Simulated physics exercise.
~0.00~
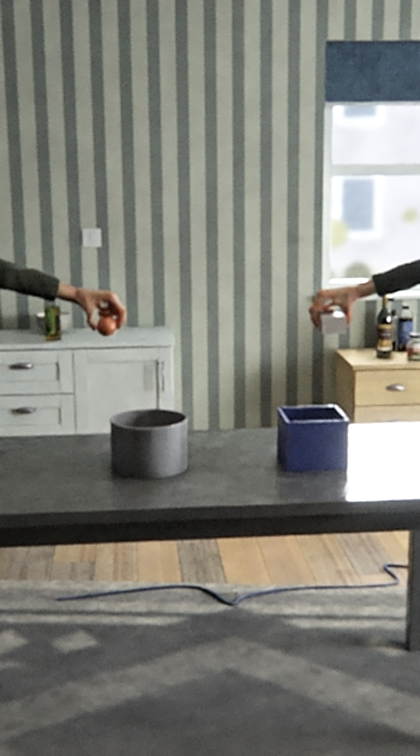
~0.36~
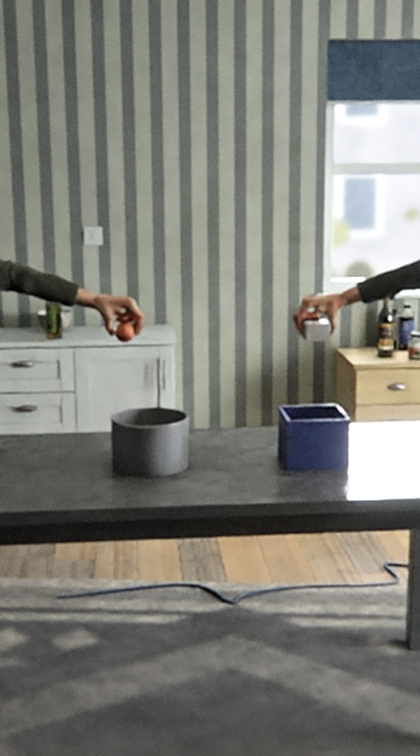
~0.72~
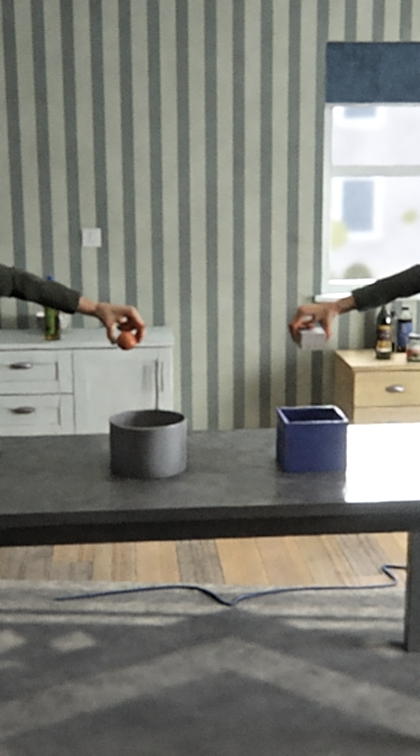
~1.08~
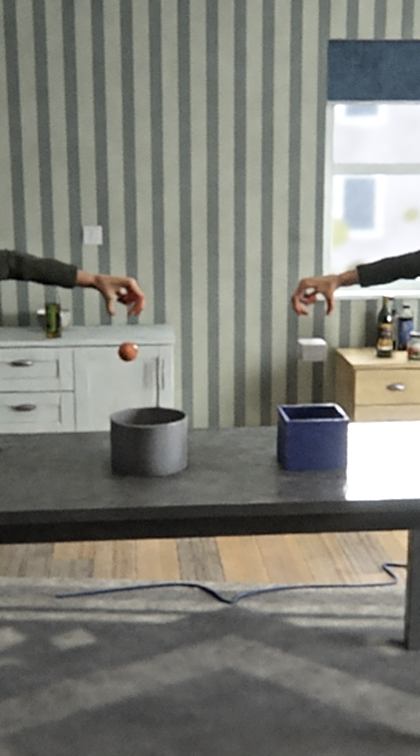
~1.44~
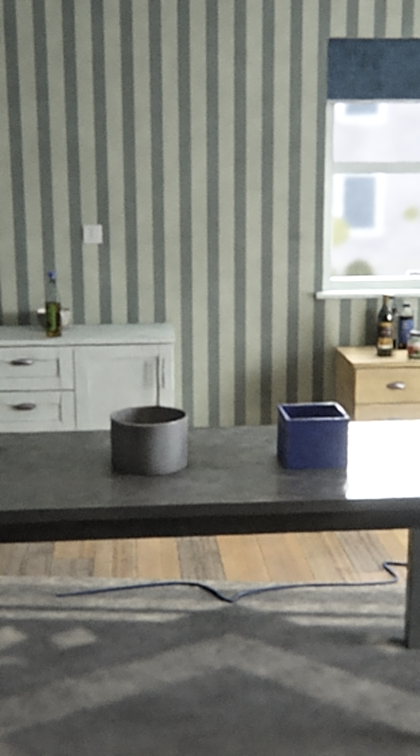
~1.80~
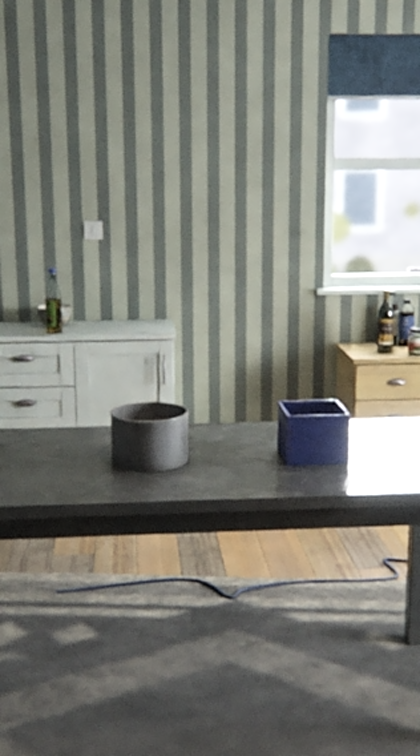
Two hands releasing an orange tomato and a white block above a grey bucket and blue crate, both objects dropping out of sight inside.
